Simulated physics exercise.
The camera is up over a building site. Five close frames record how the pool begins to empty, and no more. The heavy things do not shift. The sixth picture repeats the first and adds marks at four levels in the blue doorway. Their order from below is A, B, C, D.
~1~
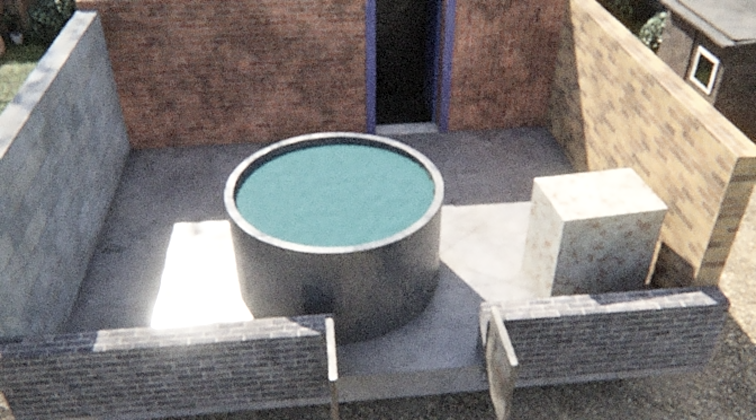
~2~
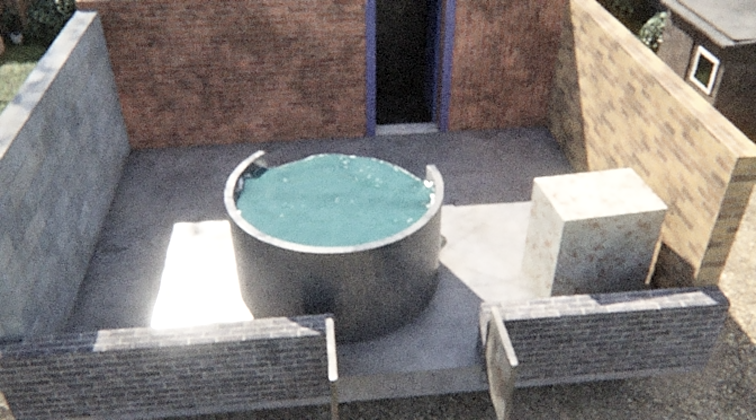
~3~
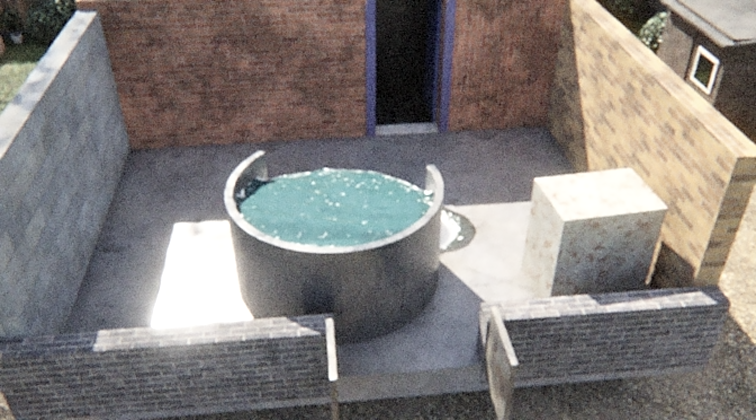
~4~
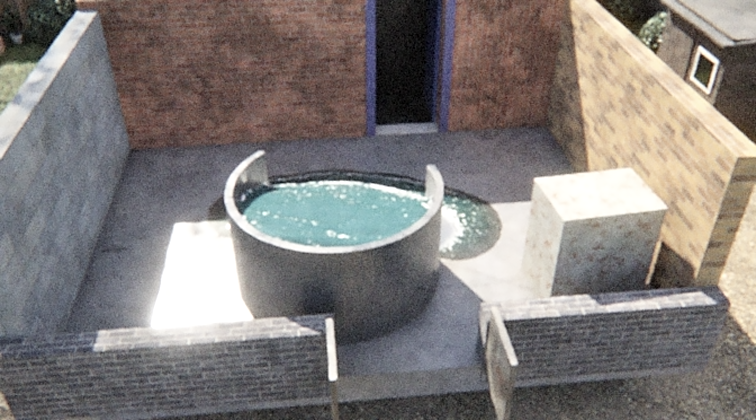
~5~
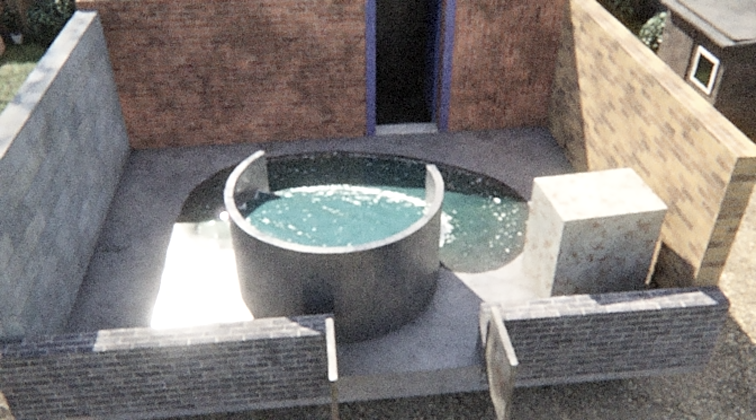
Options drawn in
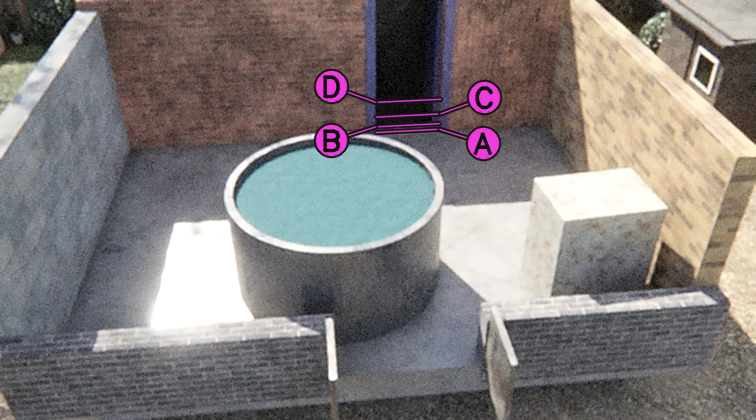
To begin with, teal water lies still in a round, dark-walled pool inside a brick-walled yard with a blue-framed doorway. The pool's back section disappears, and the water ripples and sinks lower, emerging at the right, then spreading across the ground behind and to both sides, reaching the pale block.
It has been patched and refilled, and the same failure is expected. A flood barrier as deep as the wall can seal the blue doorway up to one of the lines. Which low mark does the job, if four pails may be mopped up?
That is line D.
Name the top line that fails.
The answer is C.
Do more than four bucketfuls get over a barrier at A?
Yes, that goes wrong.
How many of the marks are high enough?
One of them.
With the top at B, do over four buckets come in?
Yes, it does.
On the marked copy, A at (407, 130); B at (408, 125); C at (408, 115); D at (408, 100); from the bottom up A, B, C, D.
For line A, dozens of bucketfuls pour in.
For line B, dozens of bucketfuls pour in.
For line C, about 11 bucketfuls get in.
For line D, a splash gets over, under a bucket.
